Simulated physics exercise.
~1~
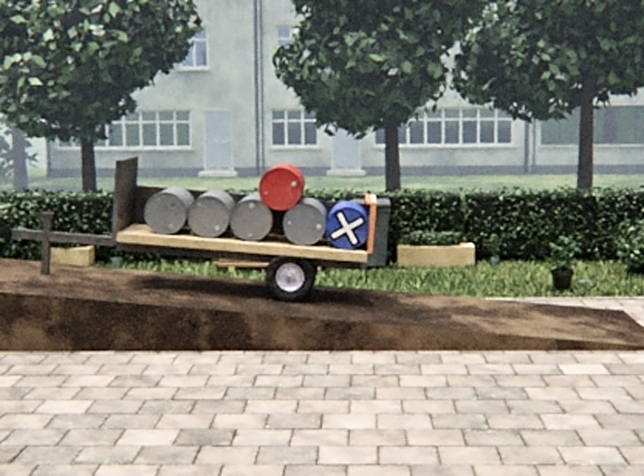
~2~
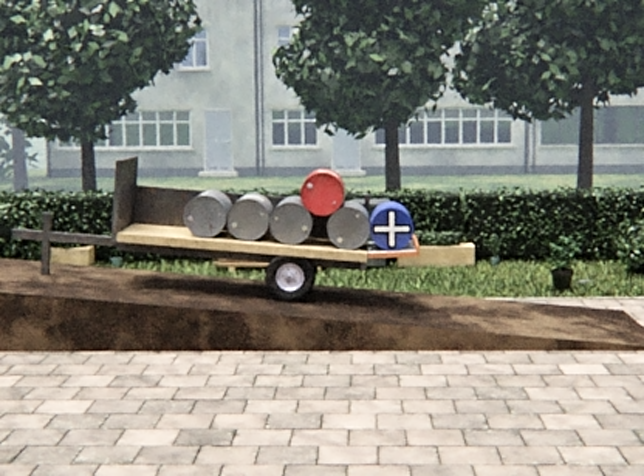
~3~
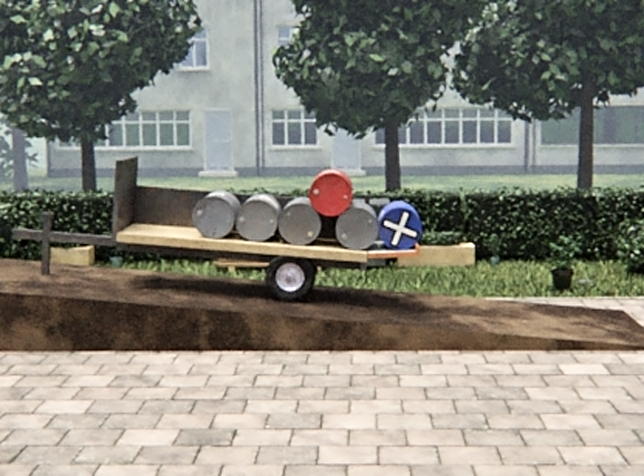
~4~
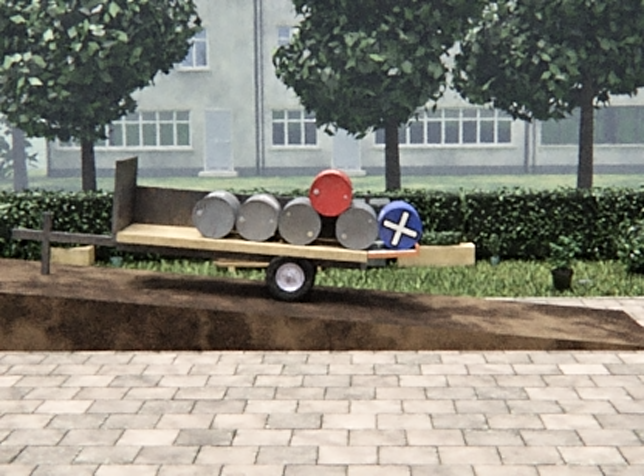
The footage shows a trailer on sloping ground carrying grey drums, a red one resting on top and a blue one marked with a white cross; the tailgate drops open, the drums roll a short way right, and all settle aboard, the blue on the lowered gate.
